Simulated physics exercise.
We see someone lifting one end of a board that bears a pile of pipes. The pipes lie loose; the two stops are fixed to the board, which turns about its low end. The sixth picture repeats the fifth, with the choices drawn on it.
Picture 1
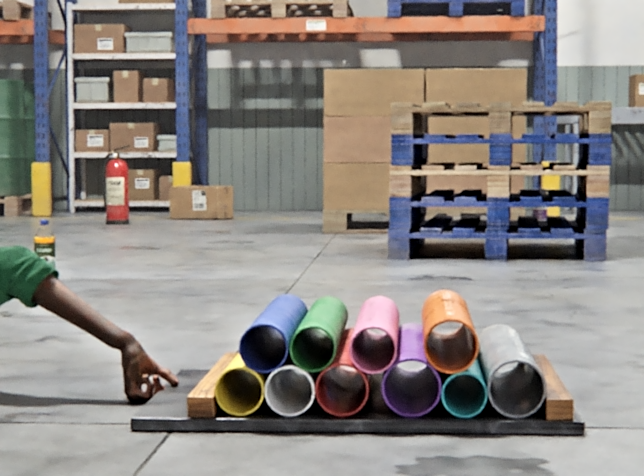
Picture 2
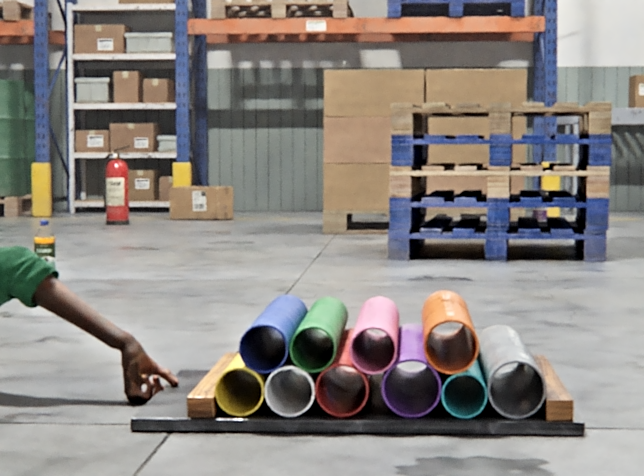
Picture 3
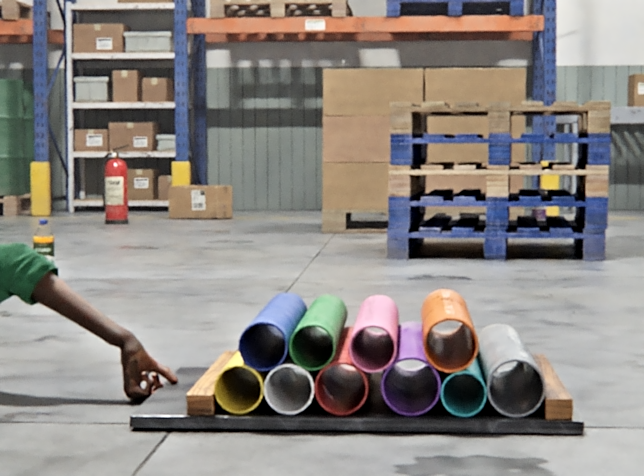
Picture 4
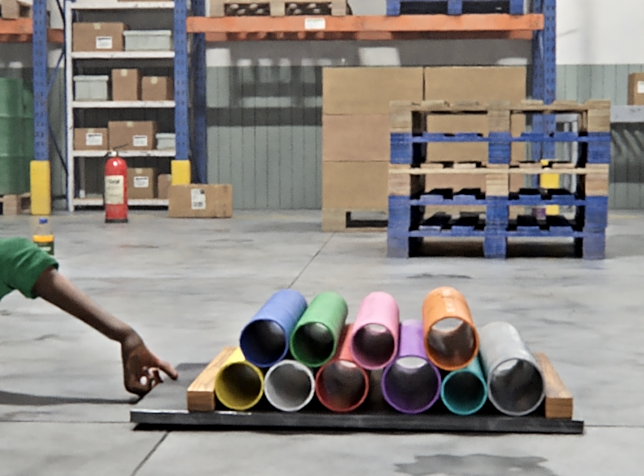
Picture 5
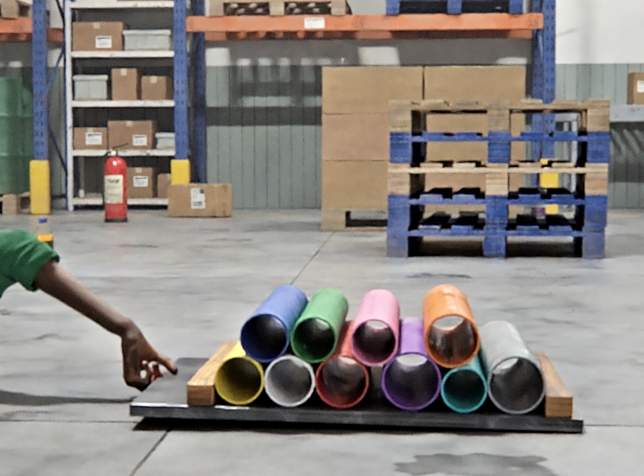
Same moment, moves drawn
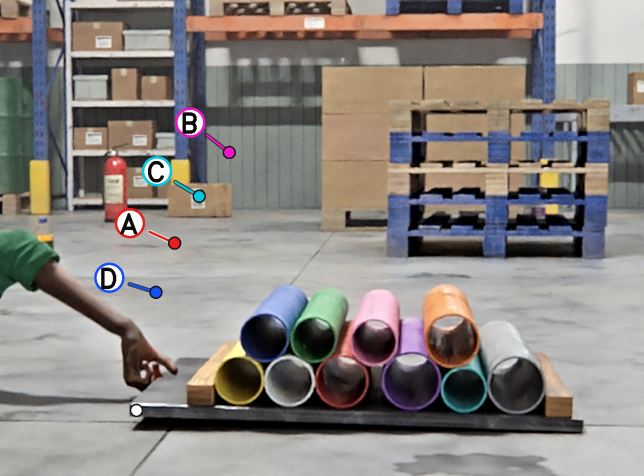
Colourful pipes lie stacked in two rows on a dark board on a grey warehouse floor, seen from the front at a low, still viewpoint. Yellow, white, red, purple, teal and grey pipes sit between wooden blocks beneath blue, green, pink and orange ones, with shelving, boxes and blue pallets behind. From the left, a green-sleeved arm reaches to the board and lifts its left end slightly, while the pipes barely shift.
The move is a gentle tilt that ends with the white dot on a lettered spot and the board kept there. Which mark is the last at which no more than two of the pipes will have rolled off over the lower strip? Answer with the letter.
No higher than C.
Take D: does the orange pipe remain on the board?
The orange pipe: Yes.
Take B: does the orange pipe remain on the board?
No.
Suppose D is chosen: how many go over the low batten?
The count is none.
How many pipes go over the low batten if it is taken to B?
The count is four.
On the marked copy, A at (175, 243); B at (229, 152); C at (199, 196); D at (156, 292); the white dot at (137, 410).
With C. Early on, board at 18°.
Further on, board at 31°.
At the end, board at 31°, none over the low batten.
As for the rest, A none over the low batten; B four over the low batten (green, pink, orange, blue); D none over the low batten.
